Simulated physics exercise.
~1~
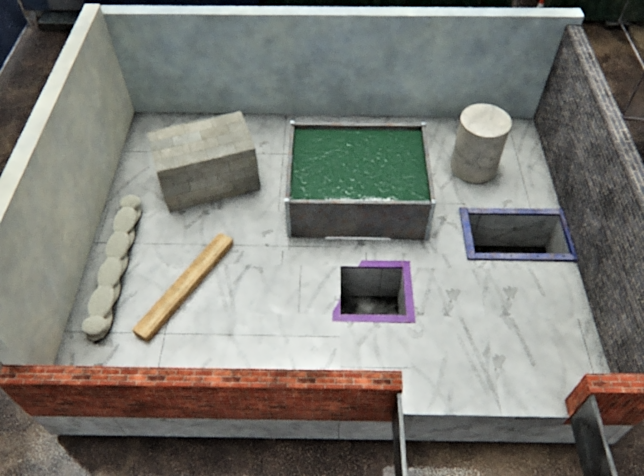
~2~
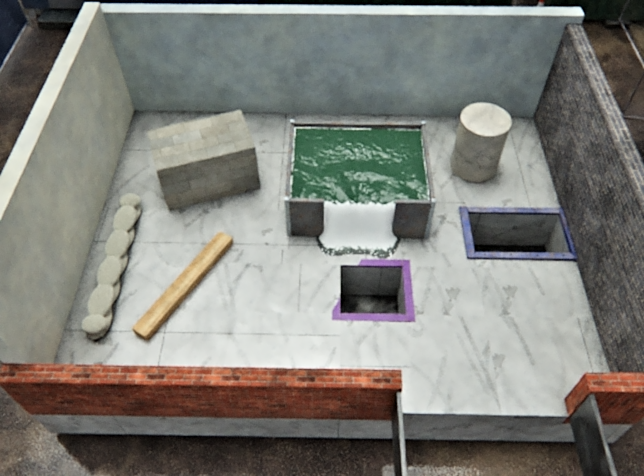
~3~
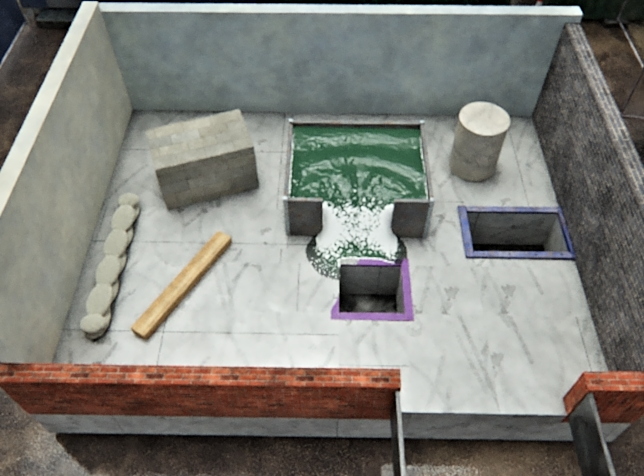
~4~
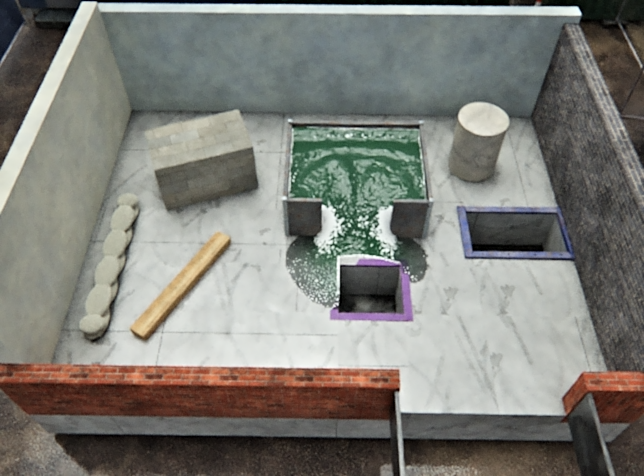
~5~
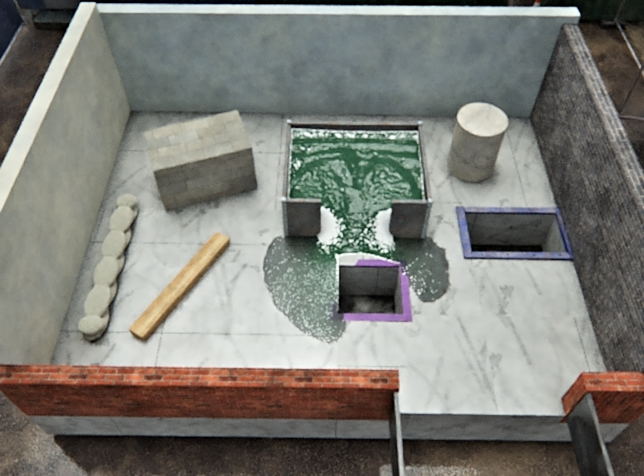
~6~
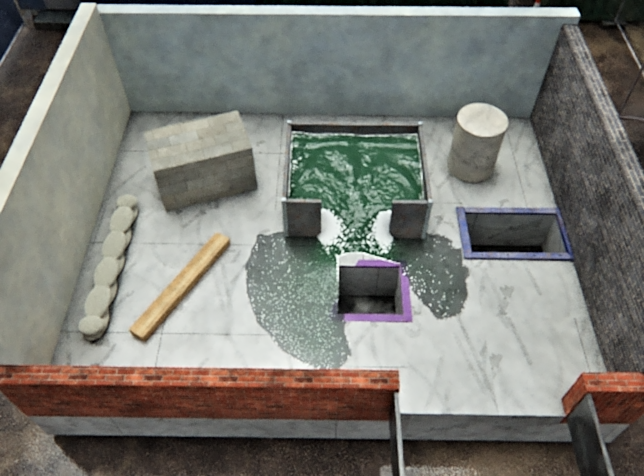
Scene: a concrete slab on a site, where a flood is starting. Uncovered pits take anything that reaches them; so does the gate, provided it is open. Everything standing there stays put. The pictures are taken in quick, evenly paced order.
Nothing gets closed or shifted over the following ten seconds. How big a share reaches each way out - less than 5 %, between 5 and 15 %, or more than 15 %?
The gate will receive a cut falling short of five per cent; the blue pit will receive a cut falling short of five per cent; the purple pit will receive a cut exceeding fifteen per cent.
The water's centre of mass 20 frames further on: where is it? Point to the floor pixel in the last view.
Around pixel (328, 243).
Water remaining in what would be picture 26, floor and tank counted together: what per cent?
That works out to about 54 per cent.
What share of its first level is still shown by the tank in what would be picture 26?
About 36 %.
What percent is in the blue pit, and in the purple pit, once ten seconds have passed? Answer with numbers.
Close to 0 per cent, and close to 66 per cent.
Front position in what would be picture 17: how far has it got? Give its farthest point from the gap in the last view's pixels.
Best guess: Near (71, 389).
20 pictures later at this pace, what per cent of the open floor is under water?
I'd say 30 per cent.
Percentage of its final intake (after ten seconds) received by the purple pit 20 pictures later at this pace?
Roughly 70 per cent.
A moment on, water covers 15 % of the floor; the gate 0 %, the blue pit 0 %, the purple pit 23 %.
Next, water covers 20 % of the floor; the gate 0 %, the blue pit 0 %, the purple pit 34 %.
Then, water covers 30 % of the floor; the gate 0 %, the blue pit 0 %, the purple pit 46 %.
Later, water covers 40 % of the floor; the gate 1 %, the blue pit 0 %, the purple pit 58 %.
In the end, water covers 55 % of the floor; the gate 2 %, the blue pit 0 %, the purple pit 67 %.
